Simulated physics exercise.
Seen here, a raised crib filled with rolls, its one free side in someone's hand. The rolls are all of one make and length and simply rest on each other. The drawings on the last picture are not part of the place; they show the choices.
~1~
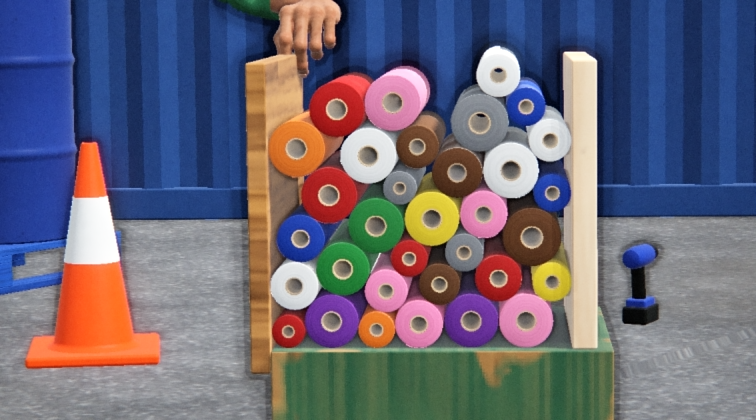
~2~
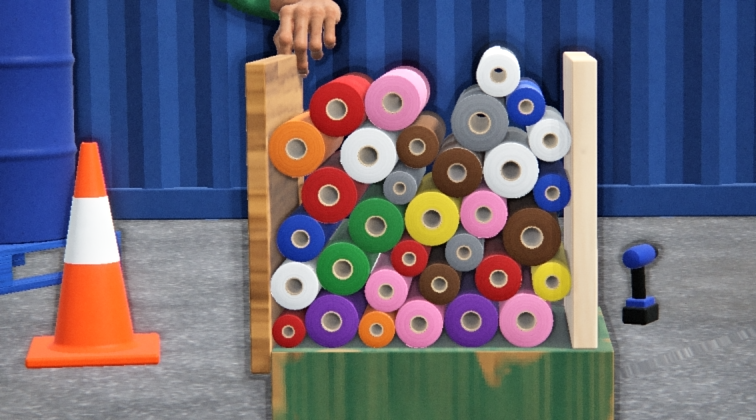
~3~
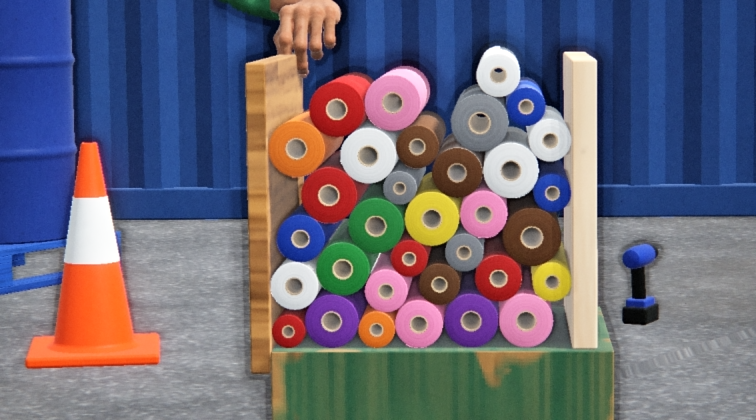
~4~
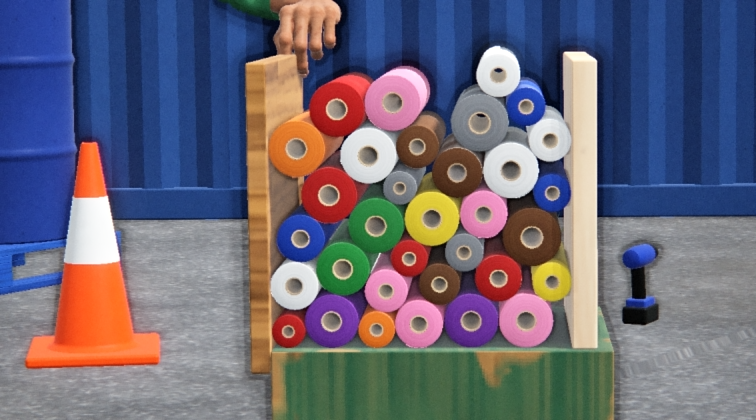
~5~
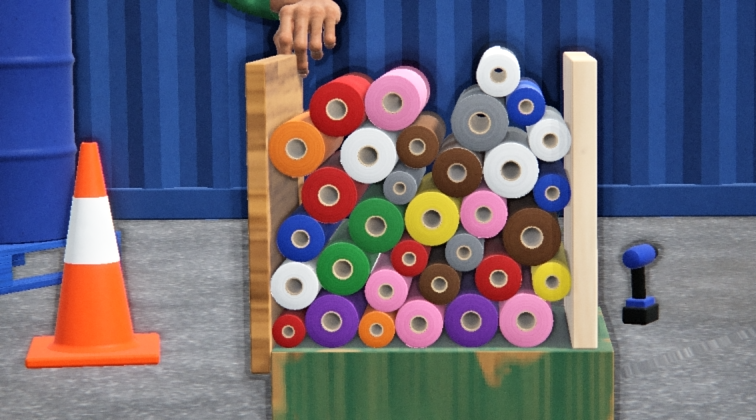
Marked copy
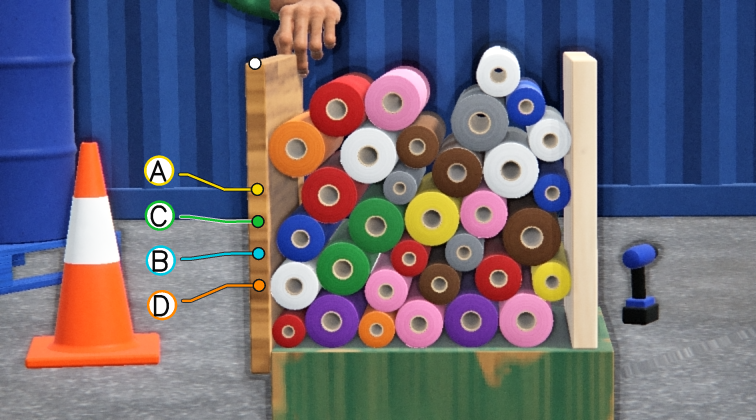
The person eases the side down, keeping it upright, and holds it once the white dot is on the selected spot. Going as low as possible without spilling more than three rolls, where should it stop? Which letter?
The last mark within the limit is B.
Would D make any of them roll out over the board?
At D: Yes.
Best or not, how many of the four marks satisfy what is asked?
Three of them.
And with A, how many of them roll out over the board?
With A, none.
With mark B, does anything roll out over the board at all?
At B: Yes.
On the marked copy, A at (258, 190); B at (259, 253); C at (258, 222); D at (259, 286); the white dot at (255, 63).
Following B. Soon after the start, top of the board (268, 147).
Later, top of the board (269, 240).
In the end, top of the board (270, 252), two out over the board.
As for the rest, A none out over the board; C none out over the board; D more than three out over the board.
